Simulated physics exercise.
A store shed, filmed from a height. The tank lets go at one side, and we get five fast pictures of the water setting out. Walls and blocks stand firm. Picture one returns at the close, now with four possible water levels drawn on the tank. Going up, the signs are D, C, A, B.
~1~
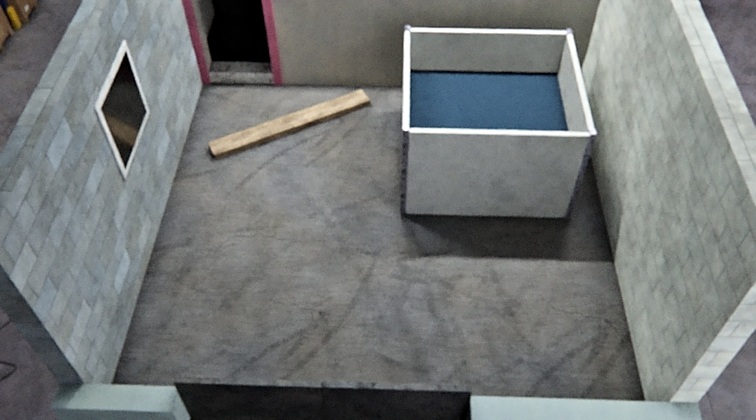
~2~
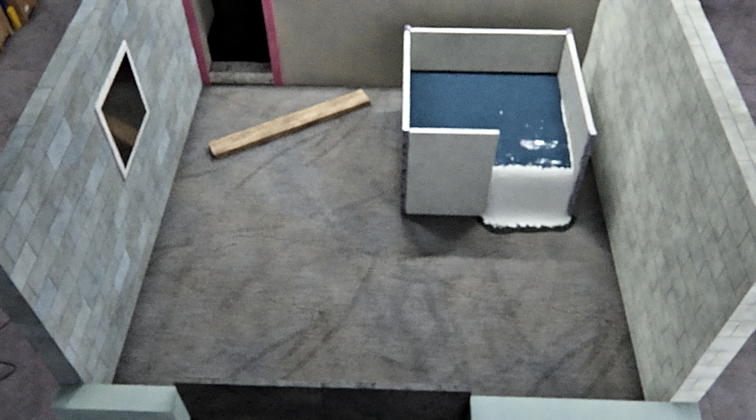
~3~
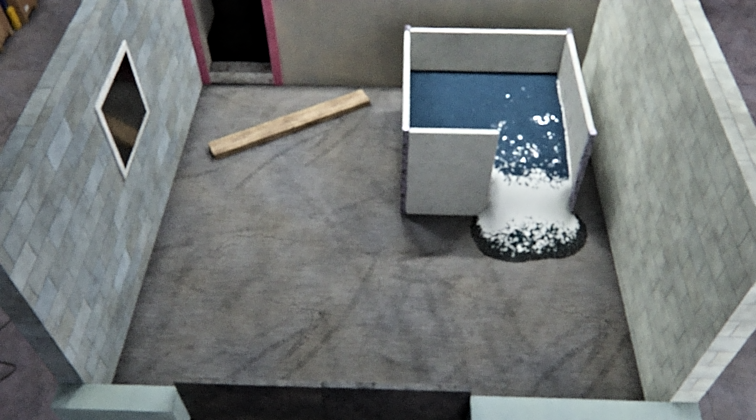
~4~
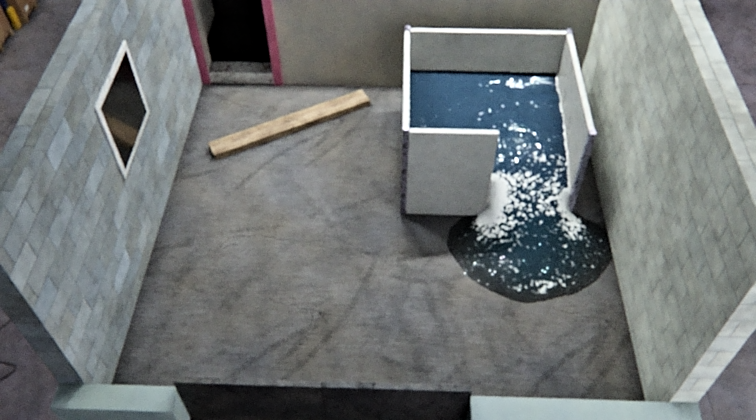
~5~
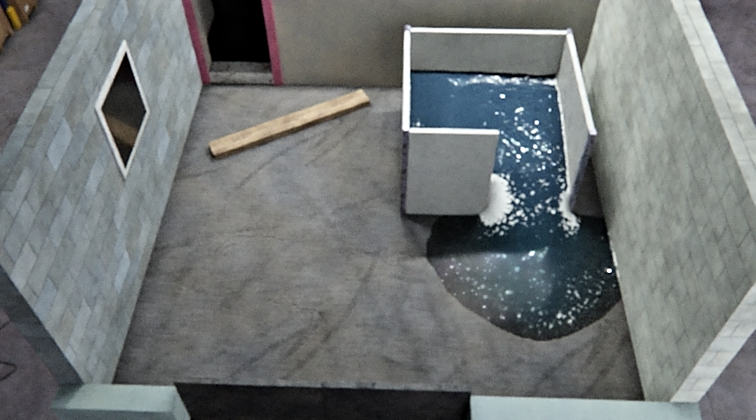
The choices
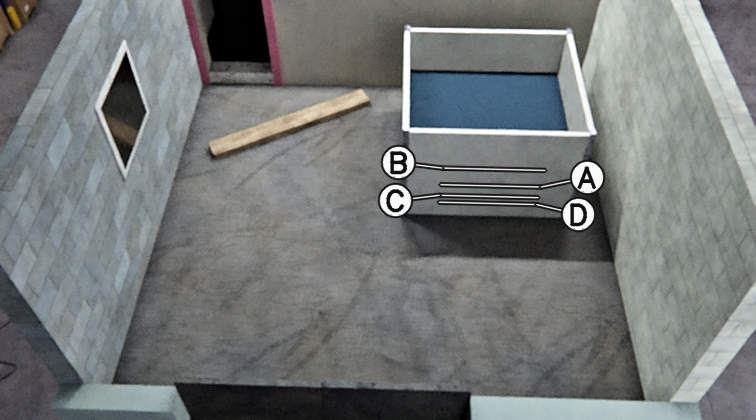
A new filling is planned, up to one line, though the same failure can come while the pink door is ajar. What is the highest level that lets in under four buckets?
I would pick mark B.
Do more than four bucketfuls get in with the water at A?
No, not at all.
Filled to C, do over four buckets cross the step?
No.
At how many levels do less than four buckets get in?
All of them.
In white, A at (490, 185); B at (493, 169); C at (488, 196); D at (487, 203); from the bottom up D, C, A, B.
With A, nothing gets over.
With B, a splash gets over, under a bucket.
With C, nothing gets over.
With D, nothing gets over.
